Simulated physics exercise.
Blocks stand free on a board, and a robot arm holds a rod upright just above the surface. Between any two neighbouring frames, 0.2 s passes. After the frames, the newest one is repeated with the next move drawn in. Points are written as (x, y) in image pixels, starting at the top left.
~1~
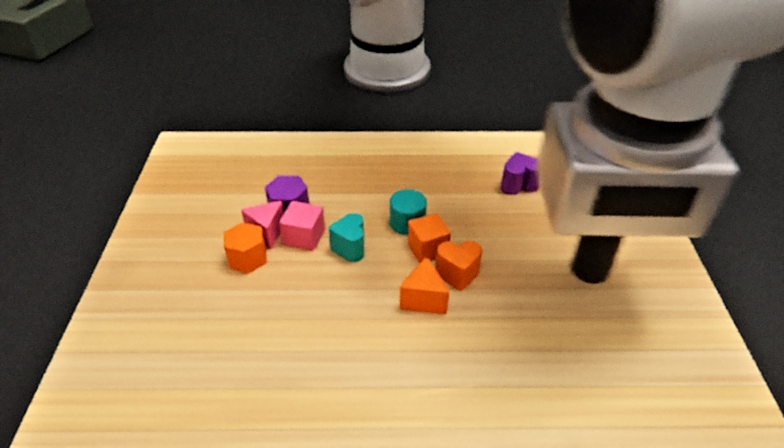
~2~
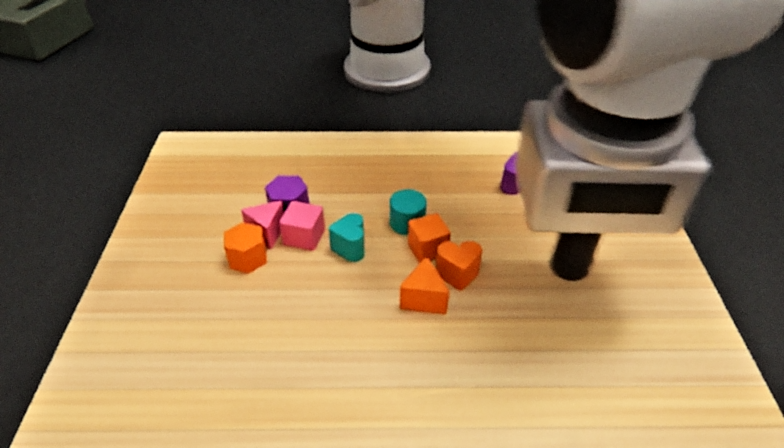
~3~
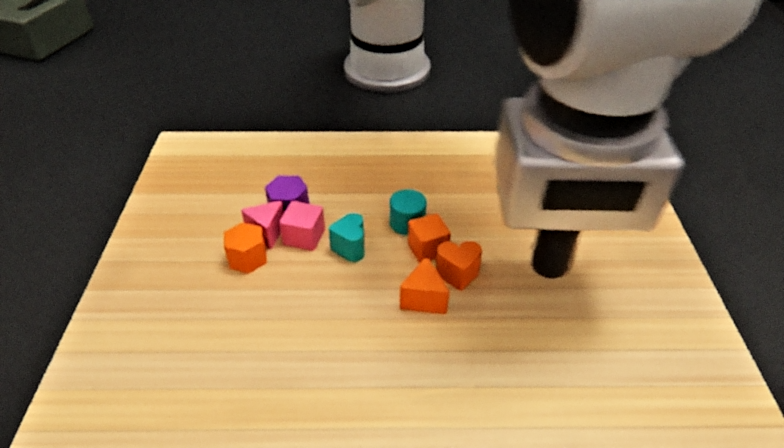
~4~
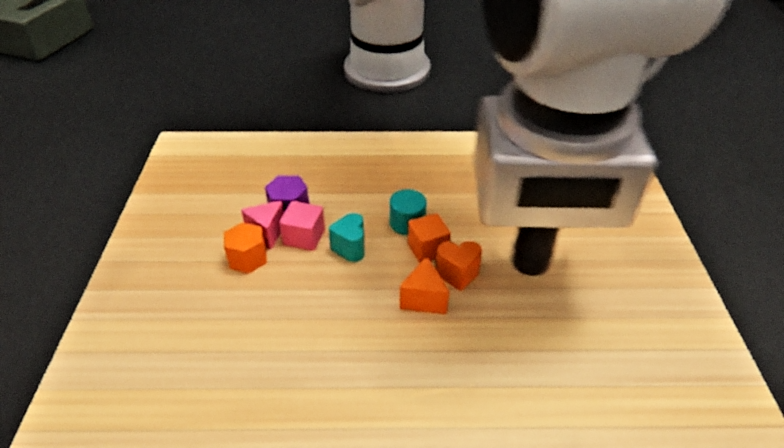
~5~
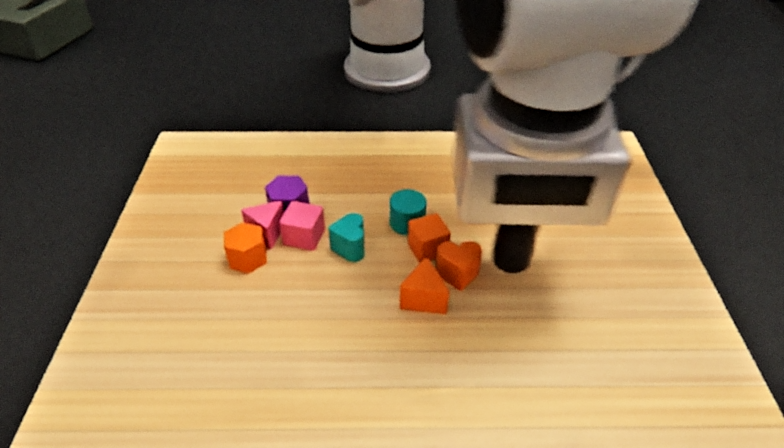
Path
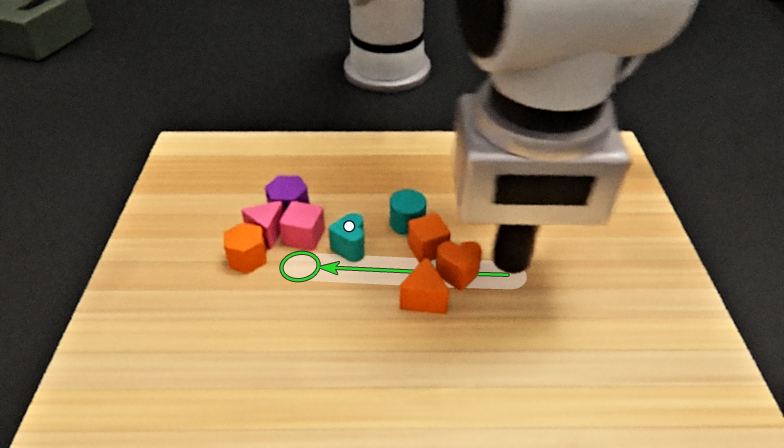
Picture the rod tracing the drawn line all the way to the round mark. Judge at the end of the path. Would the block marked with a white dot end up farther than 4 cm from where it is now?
No, that is not how it ends up.
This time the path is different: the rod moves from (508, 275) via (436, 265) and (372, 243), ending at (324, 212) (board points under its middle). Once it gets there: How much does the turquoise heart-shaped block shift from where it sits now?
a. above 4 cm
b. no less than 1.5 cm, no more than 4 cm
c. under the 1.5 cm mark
b: No less than 1.5 cm, no more than 4 cm.
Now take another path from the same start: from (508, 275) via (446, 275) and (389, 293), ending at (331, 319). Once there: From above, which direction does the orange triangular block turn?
It spins anti-clockwise.
The drawn path runs from (508, 275) directly to (300, 266); the dot is on the turquoise heart-shaped block.
On the path given first. One third of the way, rod at (439, 259); orange triangular block at (411, 279), turned 50° anticlockwise; orange square piece at (427, 225), turned 15° clockwise; orange heart-shaped block at (402, 252), turned 30° anticlockwise.
Two thirds of the way, rod at (368, 255); turquoise heart-shaped block at (335, 224), turned 55° clockwise; orange triangular block at (411, 279), turned 50° anticlockwise; orange square piece at (425, 224), turned 25° clockwise; orange heart-shaped block at (332, 253), turned 55° anticlockwise.
At the end, rod at (298, 252); turquoise heart-shaped block at (325, 222), turned 100° clockwise; orange triangular block at (411, 279), turned 50° anticlockwise; orange square piece at (425, 224), turned 25° clockwise; orange heart-shaped block at (265, 260), turned 85° anticlockwise.
